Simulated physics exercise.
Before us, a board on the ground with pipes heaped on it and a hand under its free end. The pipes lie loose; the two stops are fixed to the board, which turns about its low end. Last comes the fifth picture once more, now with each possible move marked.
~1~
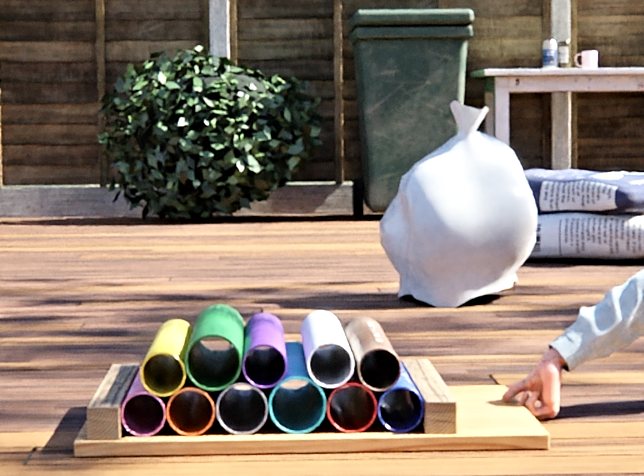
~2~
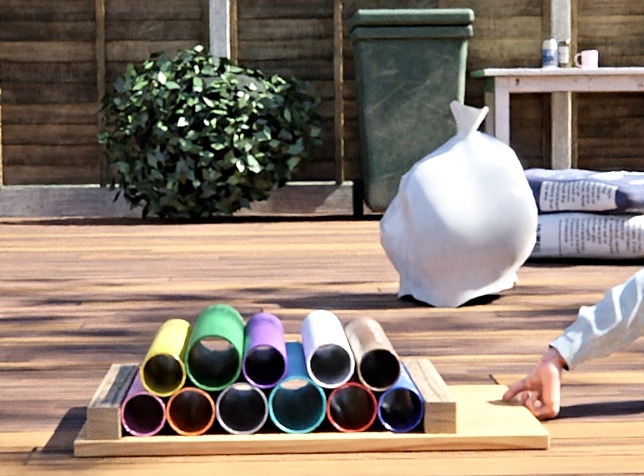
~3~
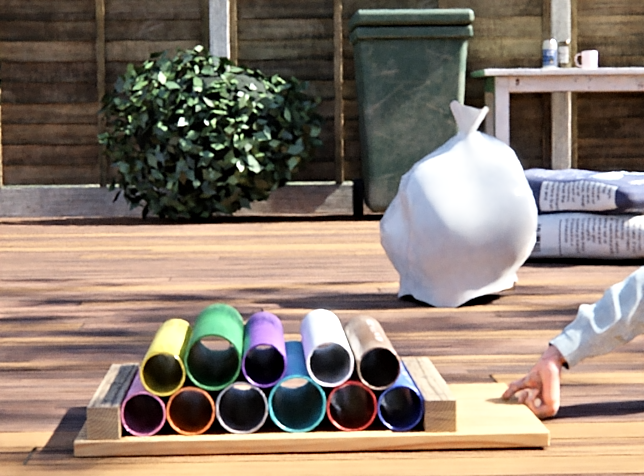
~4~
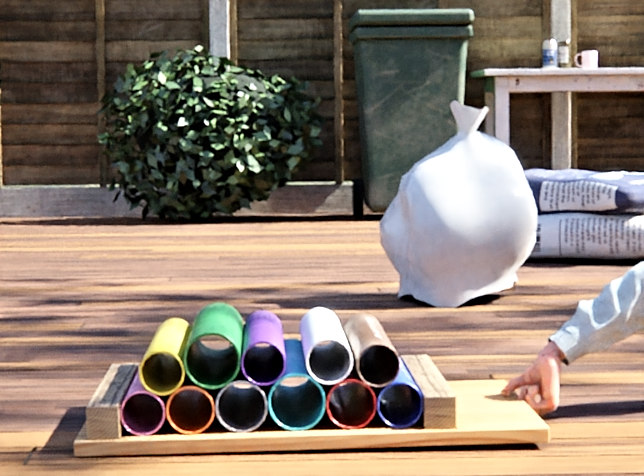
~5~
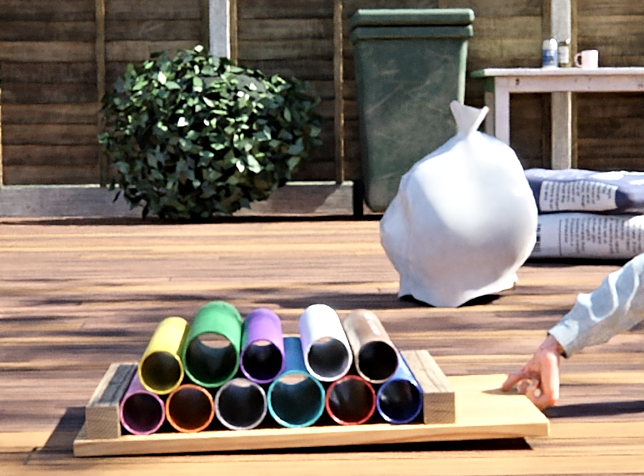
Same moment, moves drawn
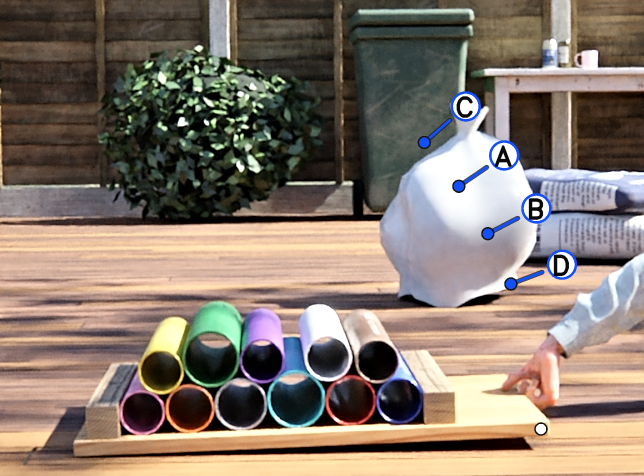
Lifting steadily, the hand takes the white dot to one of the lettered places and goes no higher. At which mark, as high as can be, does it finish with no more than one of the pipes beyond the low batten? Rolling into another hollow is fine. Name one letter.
Up to D.
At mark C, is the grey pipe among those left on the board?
The grey pipe: Yes.
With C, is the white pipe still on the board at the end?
The white pipe: No.
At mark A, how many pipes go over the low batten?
The count is three.
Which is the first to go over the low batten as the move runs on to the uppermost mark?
It is the yellow one.
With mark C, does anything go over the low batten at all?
Yes.
On the marked copy, A at (459, 186); B at (488, 234); C at (424, 142); D at (511, 284); the white dot at (541, 429).
Following D. Soon after the start, board at 14°.
Later, board at 20°.
In the end, board at 20°, none over the low batten.
As for the rest, A three over the low batten (yellow, green, purple); B two over the low batten (yellow, green); C five over the low batten.
